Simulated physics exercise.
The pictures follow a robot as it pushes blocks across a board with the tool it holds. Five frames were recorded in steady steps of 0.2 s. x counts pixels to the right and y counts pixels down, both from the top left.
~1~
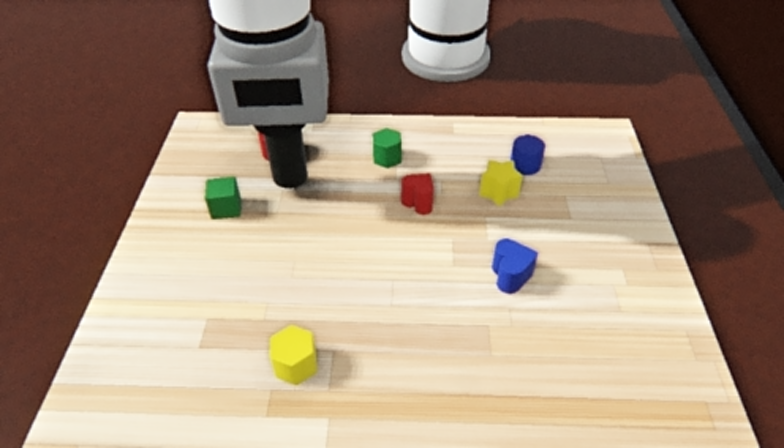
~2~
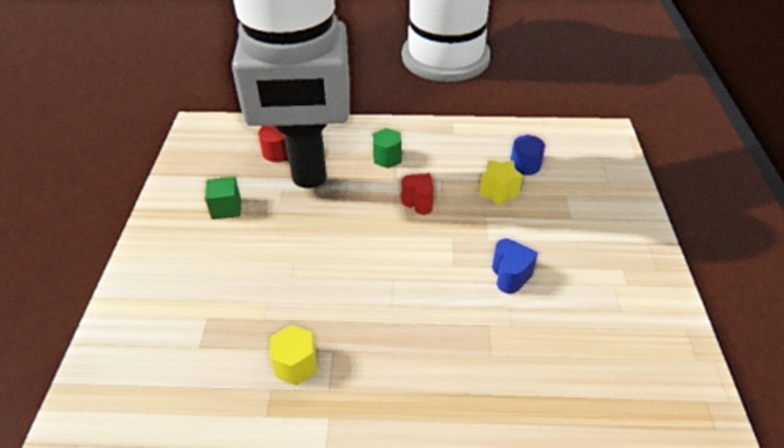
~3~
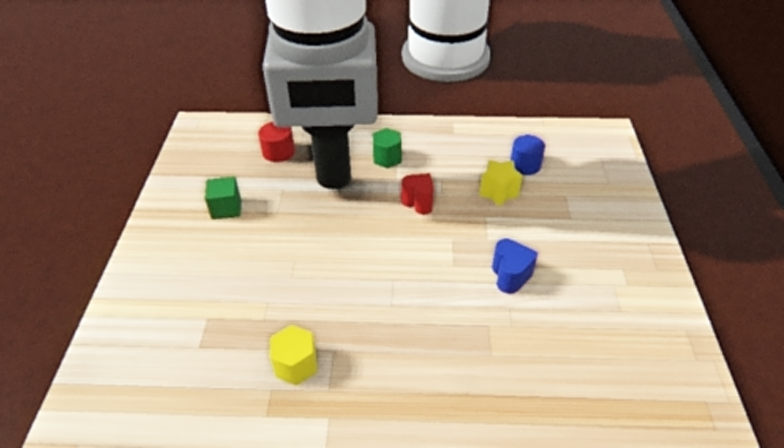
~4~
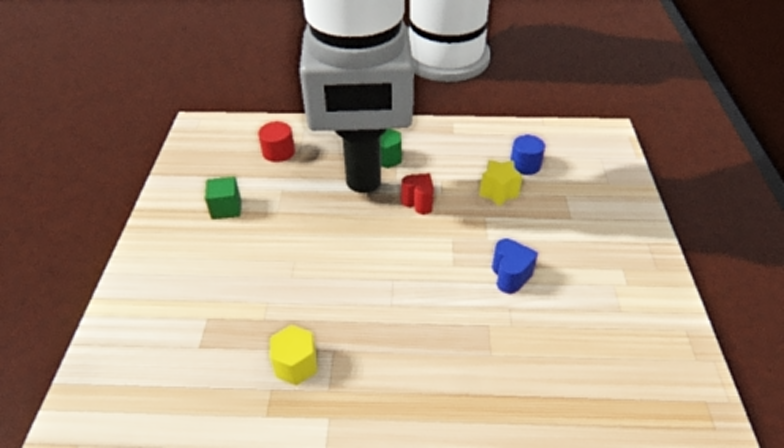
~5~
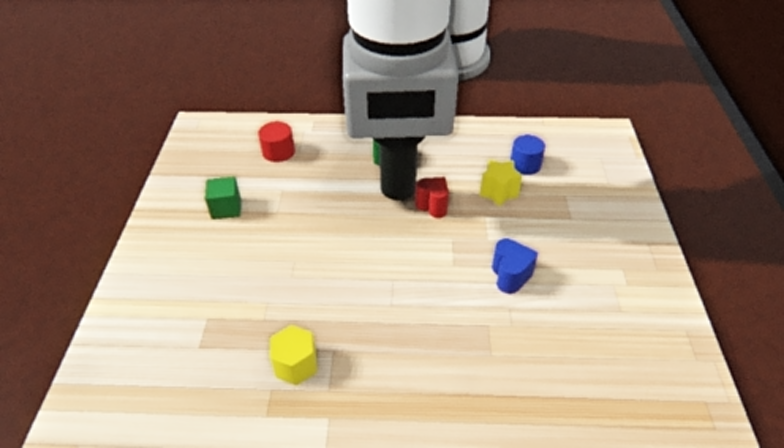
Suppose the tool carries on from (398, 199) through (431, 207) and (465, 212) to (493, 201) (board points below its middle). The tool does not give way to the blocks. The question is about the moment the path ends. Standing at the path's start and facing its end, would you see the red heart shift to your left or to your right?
Rightward.
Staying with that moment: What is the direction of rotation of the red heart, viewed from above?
From overhead, the rotation is clockwise.
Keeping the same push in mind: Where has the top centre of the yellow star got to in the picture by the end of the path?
The point I'd pick in the picture is (515, 162).
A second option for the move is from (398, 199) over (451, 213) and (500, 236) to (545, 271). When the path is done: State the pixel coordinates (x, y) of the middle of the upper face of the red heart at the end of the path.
The middle of its top is at (544, 209).
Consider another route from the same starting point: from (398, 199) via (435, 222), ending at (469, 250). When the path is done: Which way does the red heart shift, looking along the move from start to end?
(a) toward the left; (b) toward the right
I choose a.
The first path, step by step. One third of the way, tool at (432, 197); red heart at (469, 193).
Two thirds of the way, tool at (466, 201); red heart at (505, 200).
At the end, tool at (495, 190); green hexagonal block in place; red heart at (521, 201), turned 60° clockwise; yellow star at (515, 162).
